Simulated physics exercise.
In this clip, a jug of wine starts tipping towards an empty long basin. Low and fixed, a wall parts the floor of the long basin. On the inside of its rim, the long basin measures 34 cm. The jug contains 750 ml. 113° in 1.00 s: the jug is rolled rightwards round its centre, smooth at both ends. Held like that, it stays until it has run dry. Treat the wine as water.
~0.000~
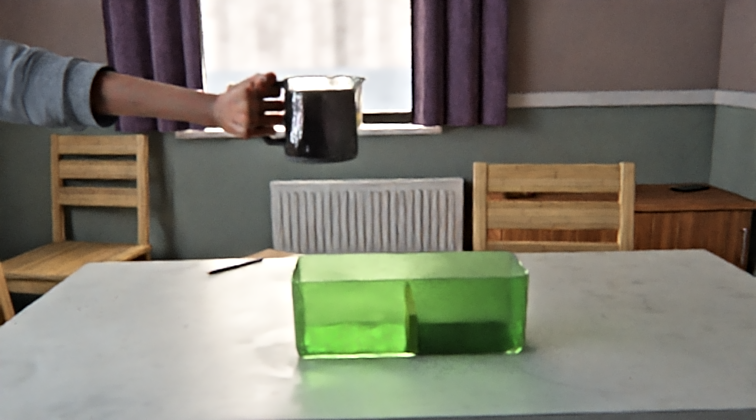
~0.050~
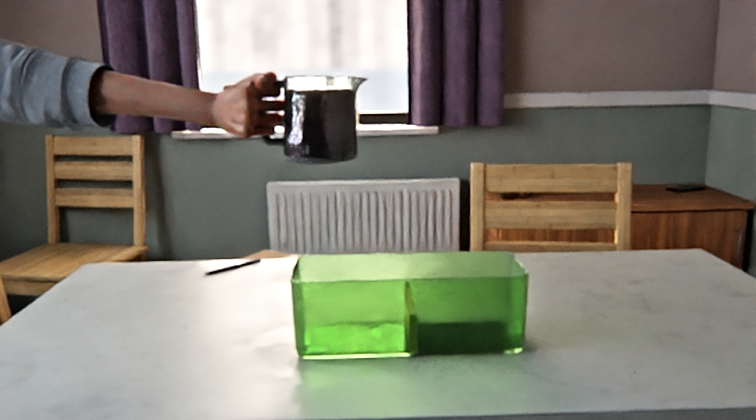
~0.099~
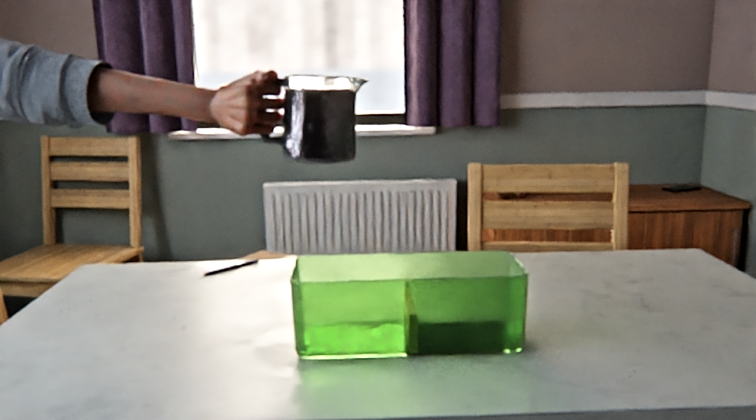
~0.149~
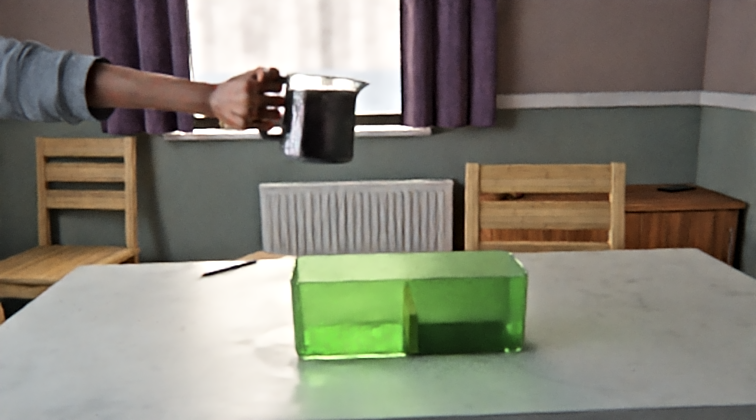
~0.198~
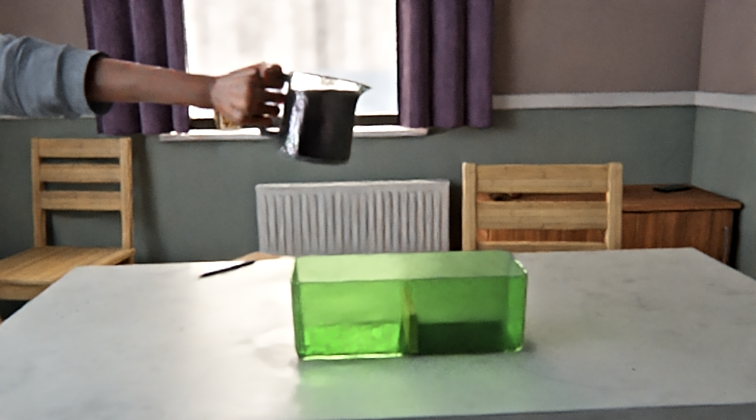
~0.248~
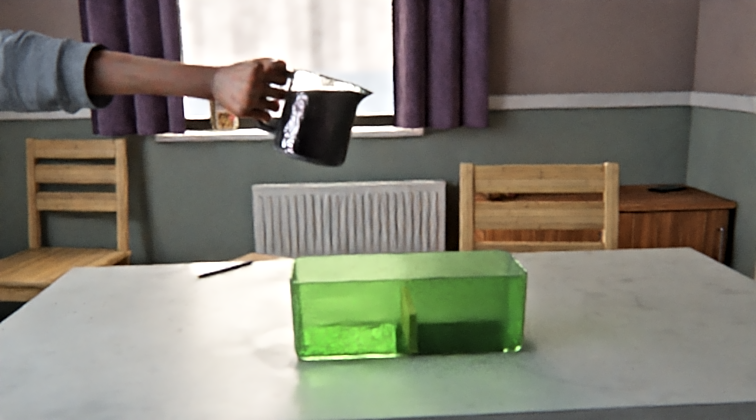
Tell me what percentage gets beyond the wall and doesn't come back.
Around 75 % gets beyond the wall and stays.
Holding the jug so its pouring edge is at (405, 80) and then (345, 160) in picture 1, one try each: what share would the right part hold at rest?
Respectively about 90 and 0 percent.
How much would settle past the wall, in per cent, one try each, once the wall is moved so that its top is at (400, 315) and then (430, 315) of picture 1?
I'd put it at about 80 per cent for the first and about 50 per cent for the second.
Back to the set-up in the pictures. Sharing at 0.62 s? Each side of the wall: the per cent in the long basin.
About 0 % left, 4 % right.
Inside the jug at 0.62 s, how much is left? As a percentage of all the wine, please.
Close to 74 in a hundred.
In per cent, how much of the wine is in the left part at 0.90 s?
About 1 percent.
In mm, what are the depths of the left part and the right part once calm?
Depths: Left near 8 mm, right near 28 mm.
After 0.62 s the tilt is 78° and 74 per cent is still to pour, 0 is left of the wall and 4 right of it.
After 0.90 s the tilt is 110° and 19 per cent is still to pour, 1 is left of the wall and 49 right of it.
After 1.19 s the tilt is 113° and 1 per cent is still to pour, 18 is left of the wall and 75 right of it.
After 1.50 s the tilt is 113° and 0 per cent is still to pour, 22 is left of the wall and 75 right of it.
In the end 22 per cent lies left of the wall, 75 right of it and 3 outside.
